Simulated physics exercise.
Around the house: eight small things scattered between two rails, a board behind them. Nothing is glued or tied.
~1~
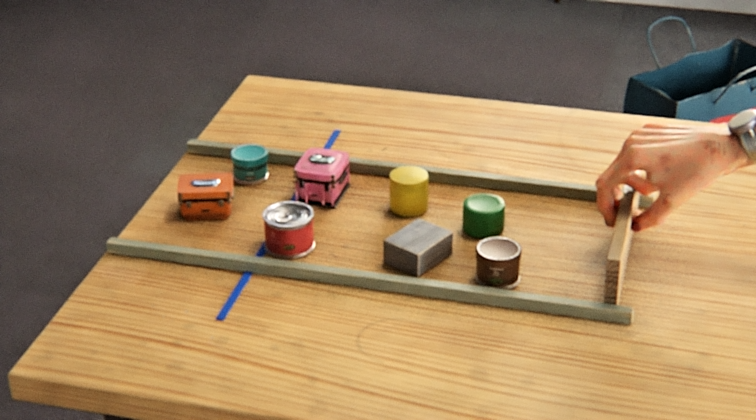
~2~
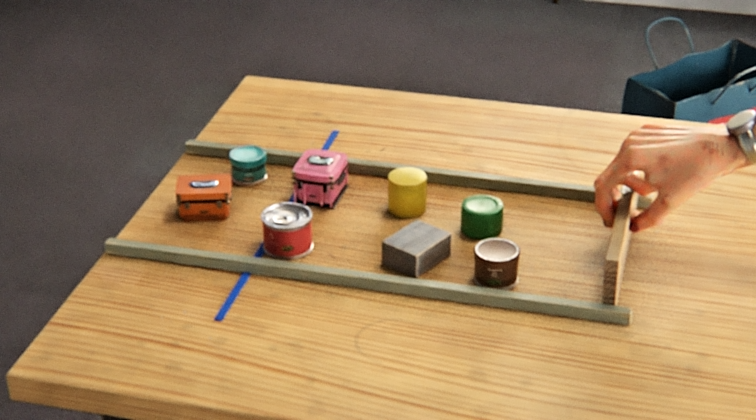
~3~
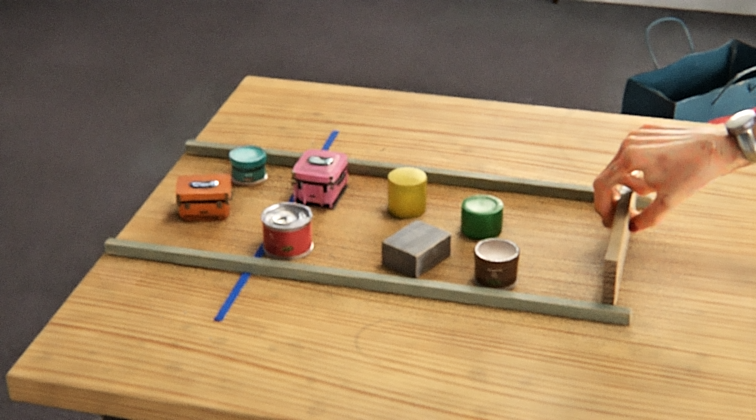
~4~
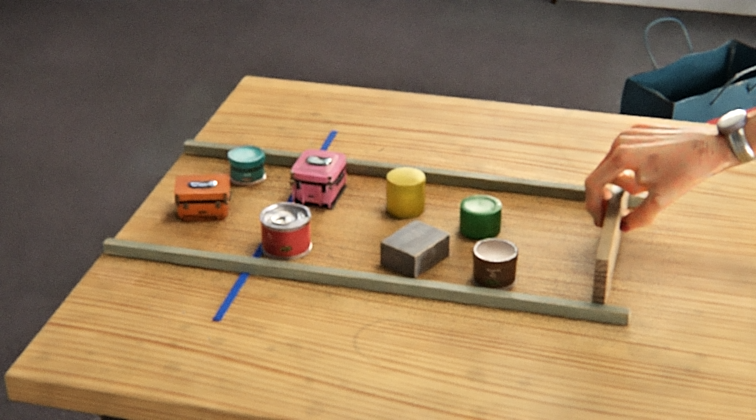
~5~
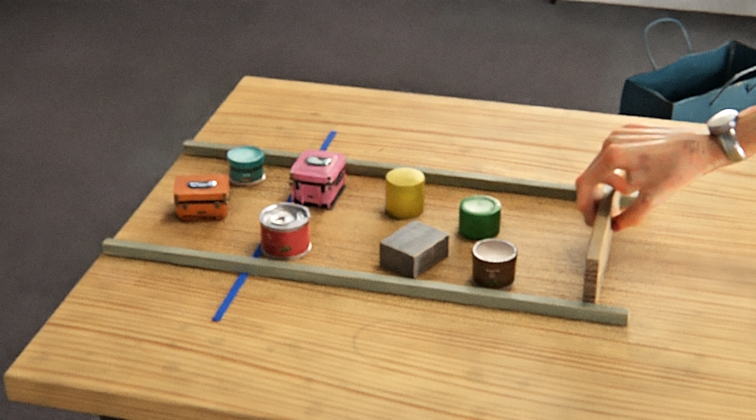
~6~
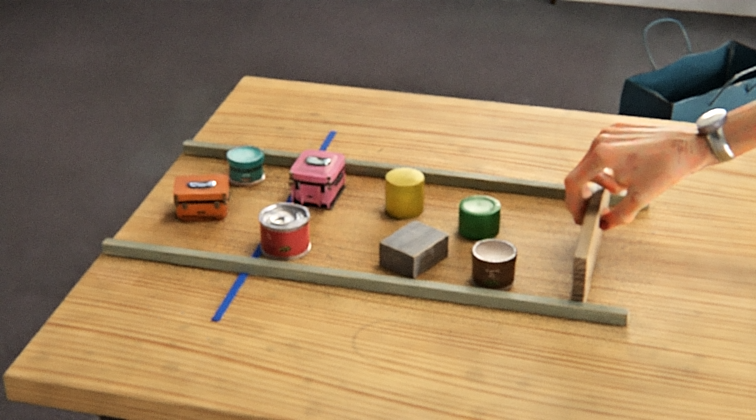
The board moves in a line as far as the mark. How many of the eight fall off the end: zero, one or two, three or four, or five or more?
As it turns out, the number that fall off is zero.
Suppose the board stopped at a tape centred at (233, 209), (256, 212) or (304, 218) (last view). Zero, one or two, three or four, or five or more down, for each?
The falls would be one to two; not one; not one.
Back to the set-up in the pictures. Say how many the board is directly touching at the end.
4 of them.
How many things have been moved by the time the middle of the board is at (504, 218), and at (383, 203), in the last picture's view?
At the one place 1, at the other 4.
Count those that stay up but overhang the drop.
It comes to 0.
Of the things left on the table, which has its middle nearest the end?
That is the turquoise pot.
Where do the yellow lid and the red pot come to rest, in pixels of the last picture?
The yellow lid stops around (283, 168); the red pot around (191, 231).
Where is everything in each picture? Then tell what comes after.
The first frame shows orange case (206, 197); turquoise pot (250, 165); red pot (289, 231); board (624, 231); tape (285, 214).
The second frame shows turquoise pot (248, 165); pink case (321, 178).
The third frame shows red pot (287, 231); board (621, 231).
The fourth frame shows orange case (203, 198); yellow lid (406, 193).
The fifth frame shows turquoise pot (246, 166); grey block (414, 249).
The sixth frame shows orange case (202, 198); turquoise pot (246, 166); red pot (285, 232); board (592, 229); tape (281, 215).
A little later, none off yet; orange case at rest near (202, 198); turquoise pot at rest near (246, 166); red pot at rest near (285, 232).
Next, none off yet; orange case at rest near (202, 198); turquoise pot at rest near (246, 166); red pot shifted about its own width near (244, 233).
When it is over, the number that fall off is zero.
